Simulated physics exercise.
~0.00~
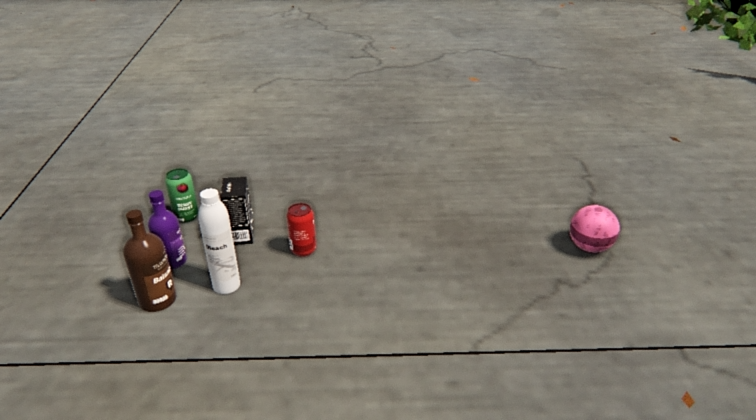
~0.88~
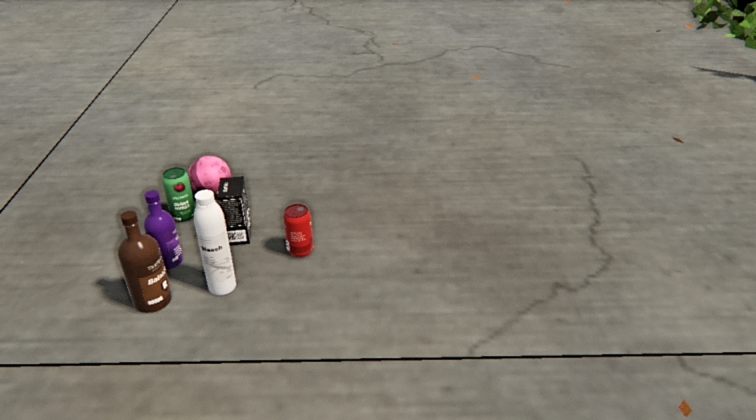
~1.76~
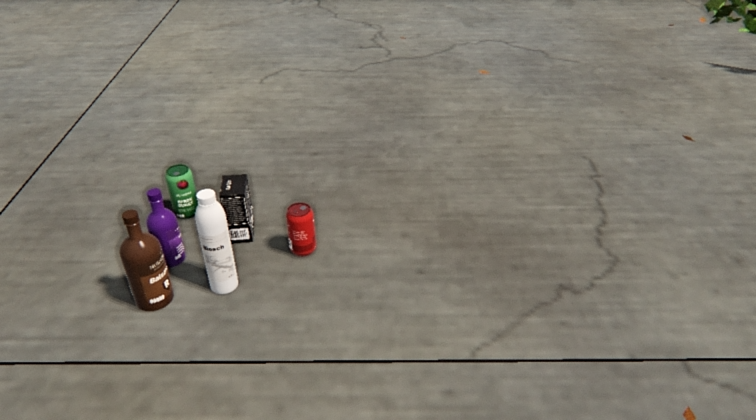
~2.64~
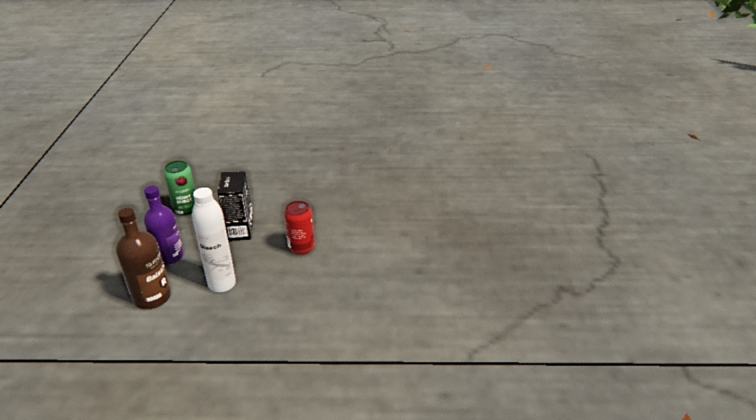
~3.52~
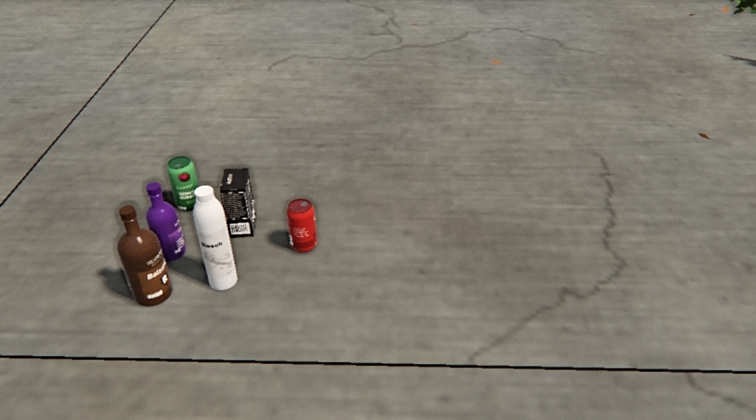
The footage shows a pink ball on a concrete surface moving left to the far side of a group of bottles, a green can and a black carton, then passing out of view, while these items and a separate red can remain upright and in place at the end.
